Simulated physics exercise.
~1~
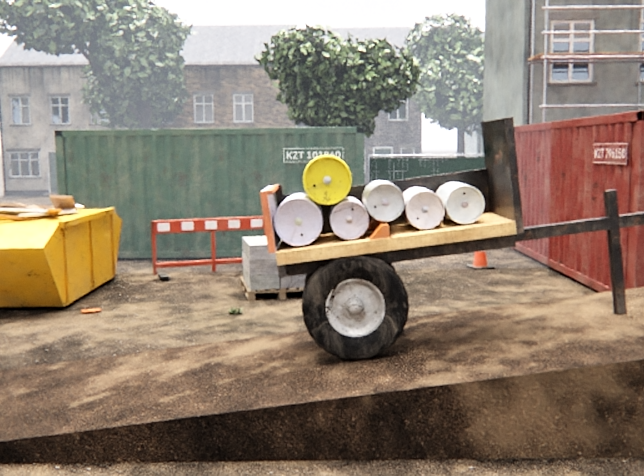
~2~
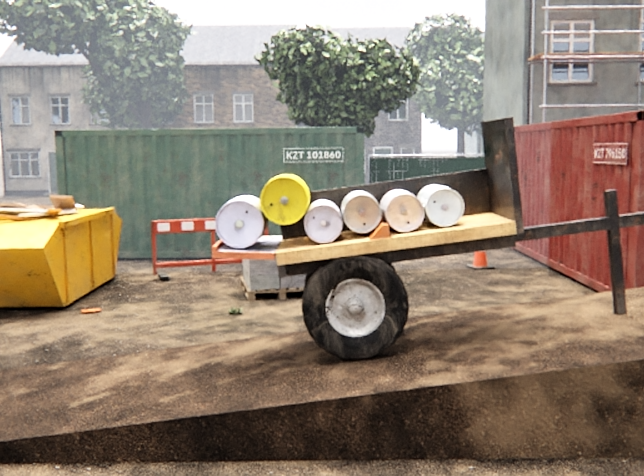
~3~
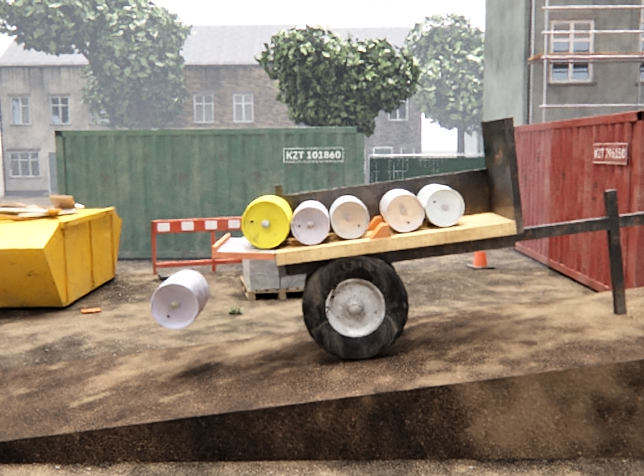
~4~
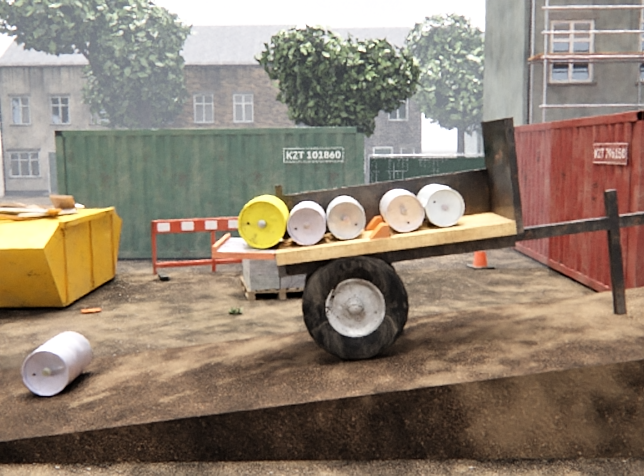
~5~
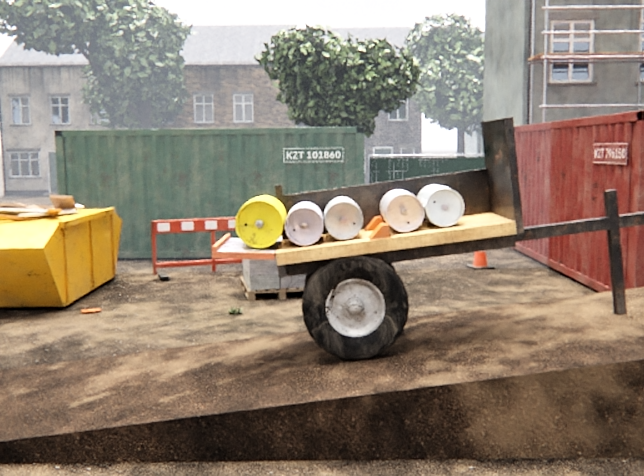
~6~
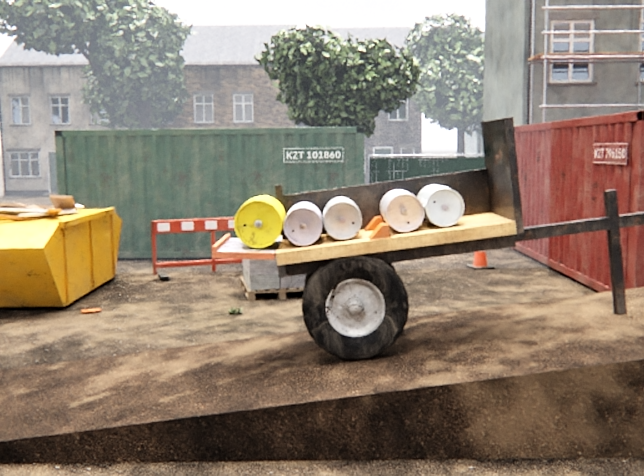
At first, six kegs lie end-on in a trailer tilted down to the left, with the yellow one perched on top of the white ones behind a closed tailgate. The tailgate swings down to the left and the kegs shift toward the opening, the yellow one dropping in behind the leftmost white keg. That white keg goes over the edge, falls to the dirt and rolls left out of view. The yellow keg stops on the lowered tailgate, then creeps very slightly left. It ends still aboard, with two white kegs beside it and two more beyond the orange chock.
